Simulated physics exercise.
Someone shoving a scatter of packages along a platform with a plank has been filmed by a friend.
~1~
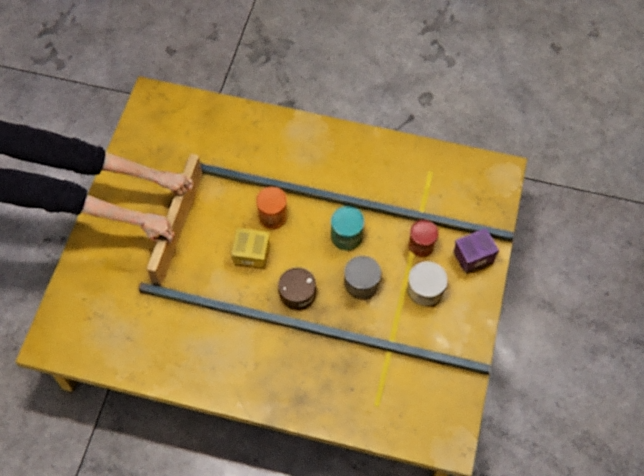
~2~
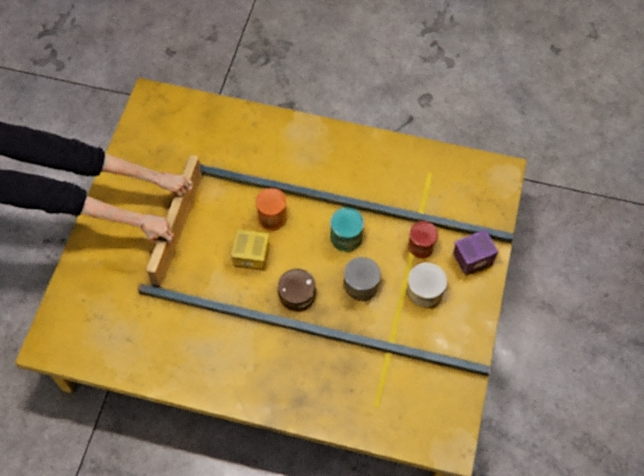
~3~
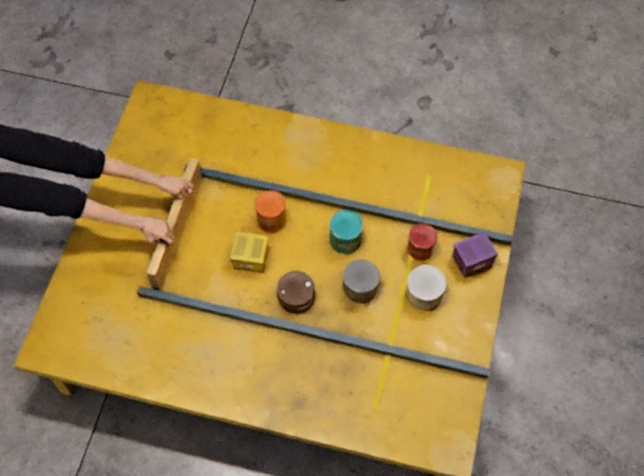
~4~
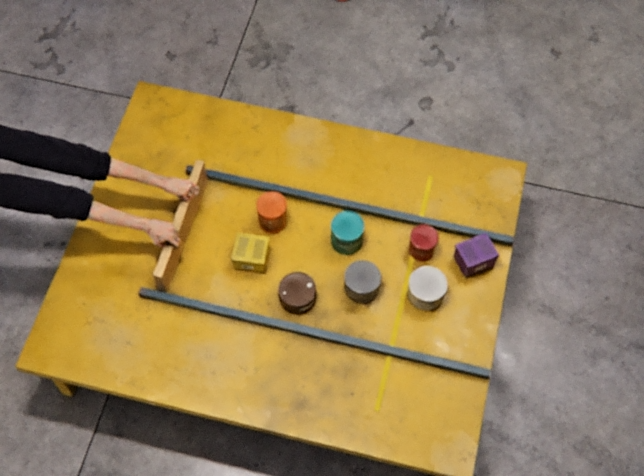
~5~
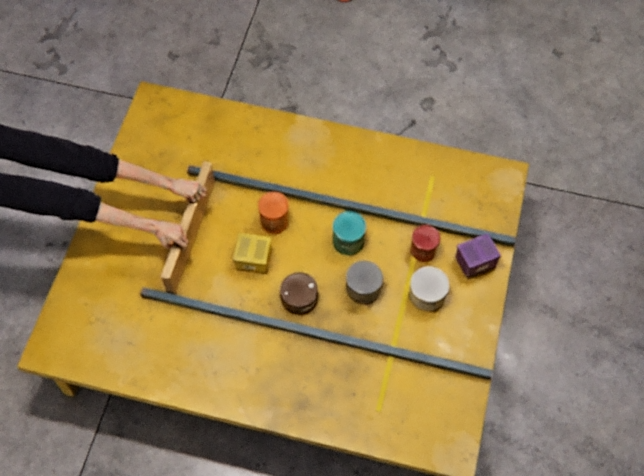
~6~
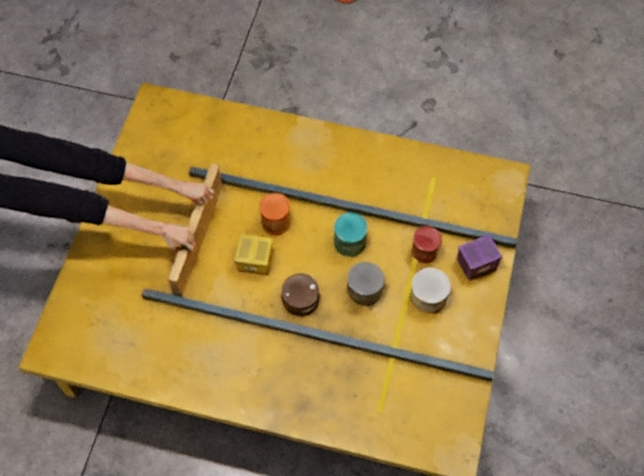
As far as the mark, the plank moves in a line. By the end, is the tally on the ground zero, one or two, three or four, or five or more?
The tally on the ground is zero.
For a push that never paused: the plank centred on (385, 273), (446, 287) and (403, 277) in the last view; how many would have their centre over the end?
That makes 0, 2, 0.
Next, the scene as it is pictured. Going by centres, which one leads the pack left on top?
The white pail is the one.
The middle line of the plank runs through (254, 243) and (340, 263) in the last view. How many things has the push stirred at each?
At the first spot the count is 2, and at the second it is 5.
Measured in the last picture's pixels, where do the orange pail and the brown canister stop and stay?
In the last picture the orange pail sits at (431, 254) while the brown canister sits at (419, 325).
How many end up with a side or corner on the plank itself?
3 in contact.
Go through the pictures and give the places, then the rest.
Purple tote (475, 251); white pail (427, 284); red pail (423, 239); plank (176, 220); tape (406, 281), in the first picture.
White pail (426, 286); yellow tote (251, 250), in the second picture.
Red pail (422, 242); plank (176, 224), in the third picture.
Purple tote (475, 256); brown canister (297, 293), in the fourth picture.
White pail (428, 289); turquoise pail (349, 234), in the fifth picture.
Purple tote (478, 257); white pail (430, 291); red pail (426, 245); plank (196, 230); tape (409, 287), in the sixth picture.
Early on, none off yet; purple tote at rest near (478, 257); white pail at rest near (430, 291); red pail at rest near (426, 245).
Finally, the number that fall off is zero.
